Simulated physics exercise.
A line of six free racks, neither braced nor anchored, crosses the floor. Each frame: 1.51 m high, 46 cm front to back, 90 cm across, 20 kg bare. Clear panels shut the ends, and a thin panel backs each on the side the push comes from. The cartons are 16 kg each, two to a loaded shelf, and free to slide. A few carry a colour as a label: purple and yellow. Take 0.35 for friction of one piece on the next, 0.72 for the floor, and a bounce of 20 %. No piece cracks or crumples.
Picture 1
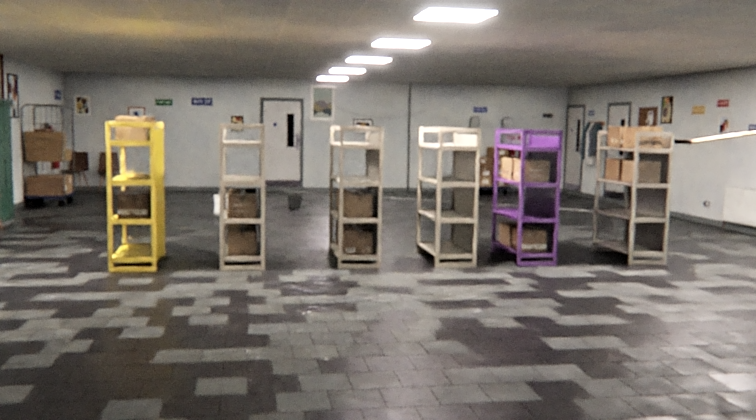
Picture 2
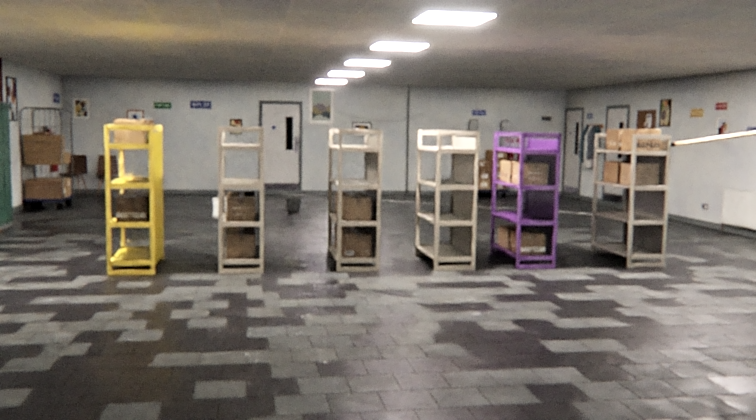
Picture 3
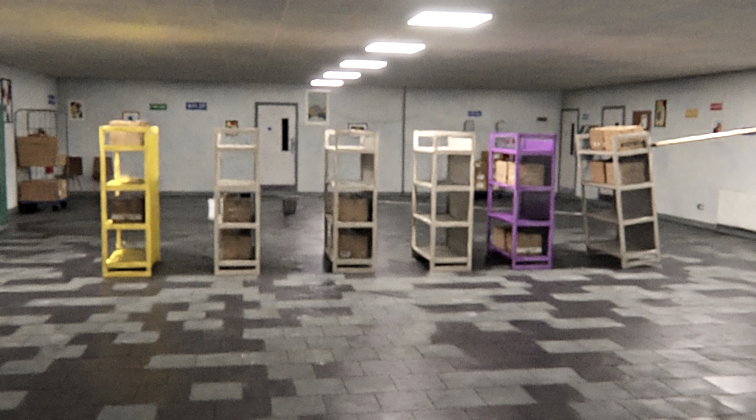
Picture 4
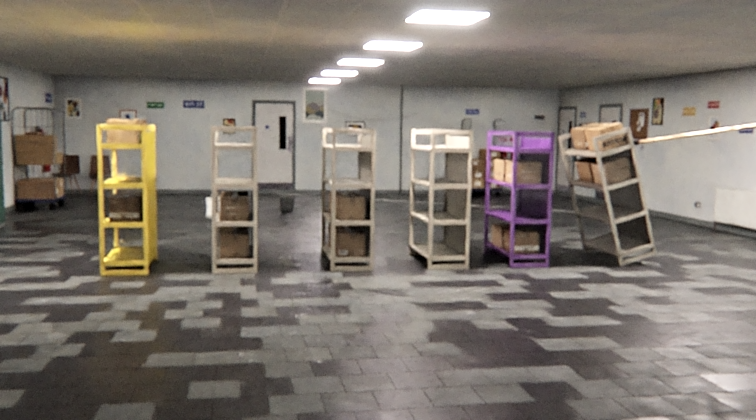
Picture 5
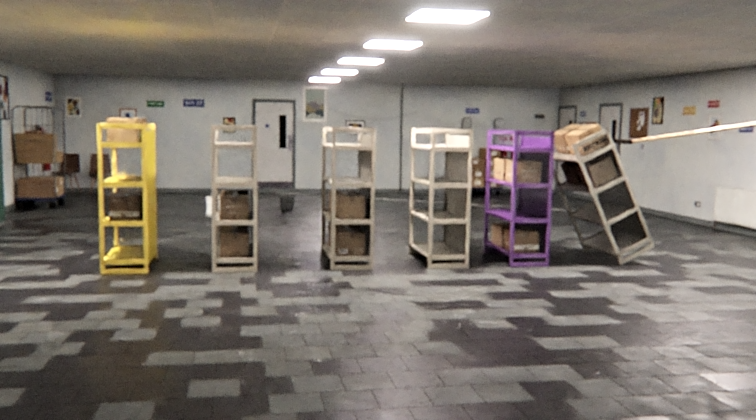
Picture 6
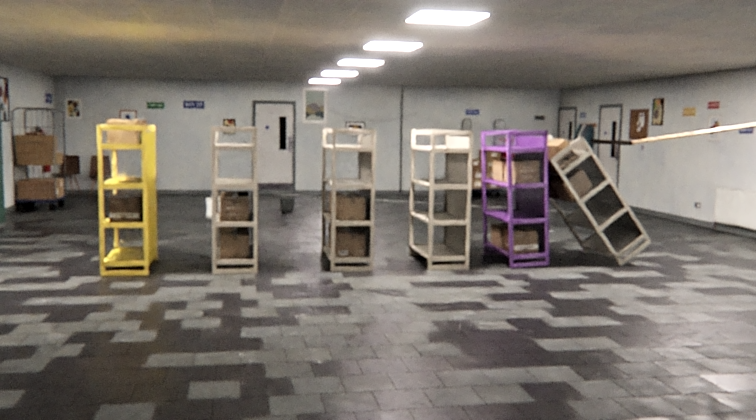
In this clip, a pole pushes the rightmost of six shelving racks standing in a row, tilting it leftward until it leans steeply against the purple rack, which shifts slightly, while the yellow rack and the others stay upright.
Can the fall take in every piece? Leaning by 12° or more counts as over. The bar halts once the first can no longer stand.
Here only some go over.
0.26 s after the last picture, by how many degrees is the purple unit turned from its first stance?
Roughly 15°.
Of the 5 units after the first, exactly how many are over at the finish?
The count is 3.
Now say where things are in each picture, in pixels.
In the first frame (we follow the side turned to the camera), pole end (690, 142) 16 cm from the first unit; purple unit (540, 199); yellow unit (131, 198); no other piece has moved.
Pole end (674, 145) pushing; purple unit (539, 202), in the second frame.
Pole end (655, 145) pushing; yellow unit (125, 203); no other piece has moved, in the third frame.
Pole end (638, 143) pushing; yellow unit (123, 201); no other piece has moved, in the fourth frame.
Pole end (631, 142) stopped; purple unit (532, 199); no other piece has moved, in the fifth frame.
Pole end (631, 143) stopped; purple unit (529, 200) tipped 3°; yellow unit (123, 201); one has shifted, in the sixth frame.
Then, 0.26 s on from the sixth picture, 4 cartons spilt or dropped; 1 of the 5 other units over; purple unit tipped 17°.
Then, 0.62 s on from the sixth picture, 4 cartons spilt or dropped; 2 of the 5 other units over; purple unit tipped 40°.
Then, 1.42 s on from the sixth picture, 6 cartons spilt or dropped; 3 of the 5 other units over; purple unit tipped 55°.
Finally, 8 cartons spilt or dropped; 3 of the 5 other units over; purple unit tipped 53°; yellow unit unmoved. Two left standing. Seen by the last camera, middles, purple unit near (456, 207), yellow unit near (129, 197).
